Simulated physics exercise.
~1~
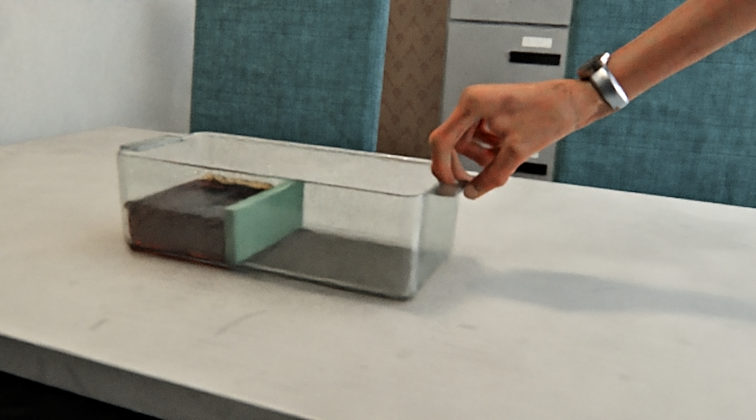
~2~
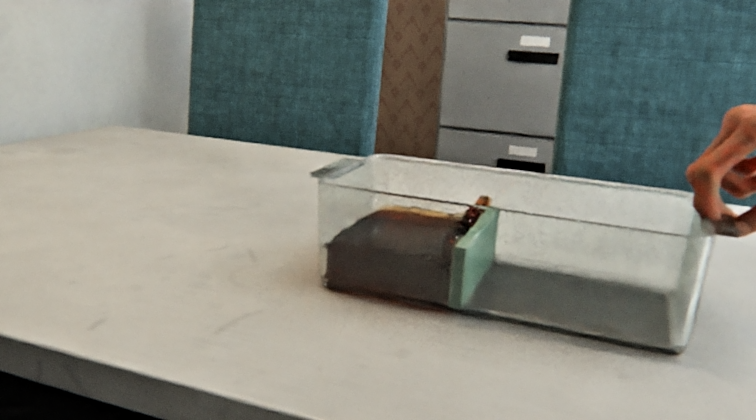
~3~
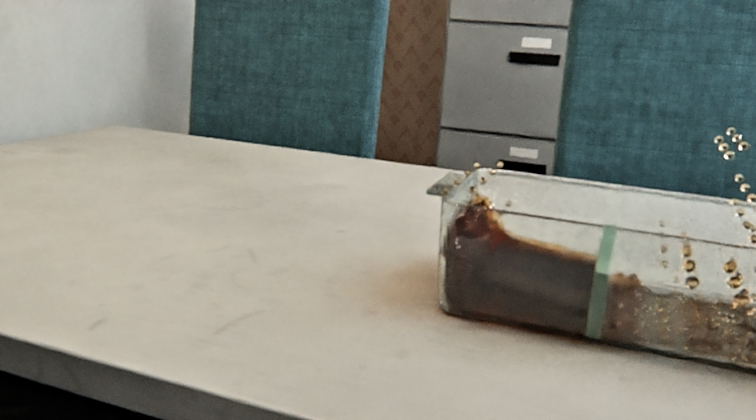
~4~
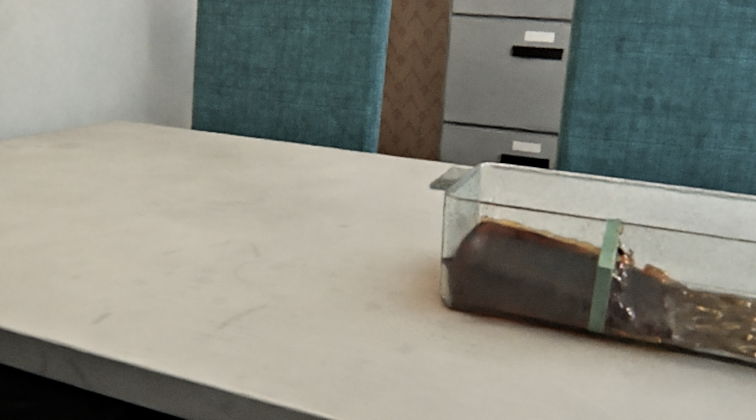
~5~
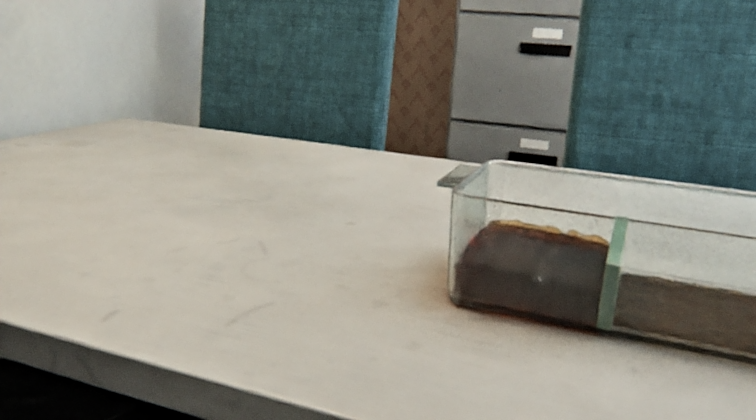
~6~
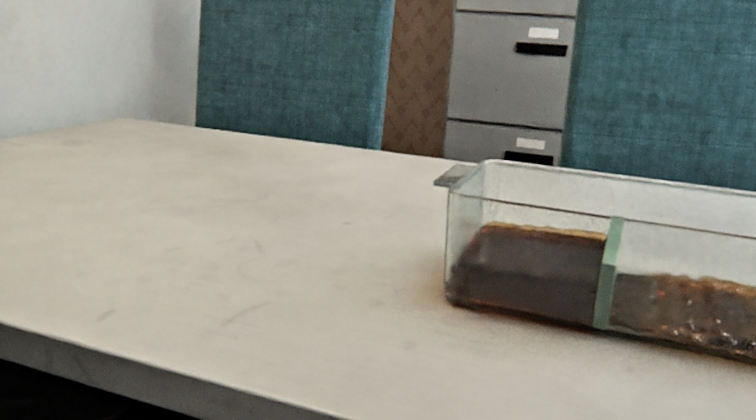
A clear two-part box, its left section filled with dark brown tea behind a pale green divider, sits on a light table as a hand with a wristband grips its right end. The hand pulls the box to the right in one slide, and the tea stays mostly behind the divider at first. As the box nears the right edge of view, tea surges up the left end and drops fly above the right section. The liquid then sloshes on both sides and settles. Finally the box rests partly out of view, with brown tea in the once-dry right section.
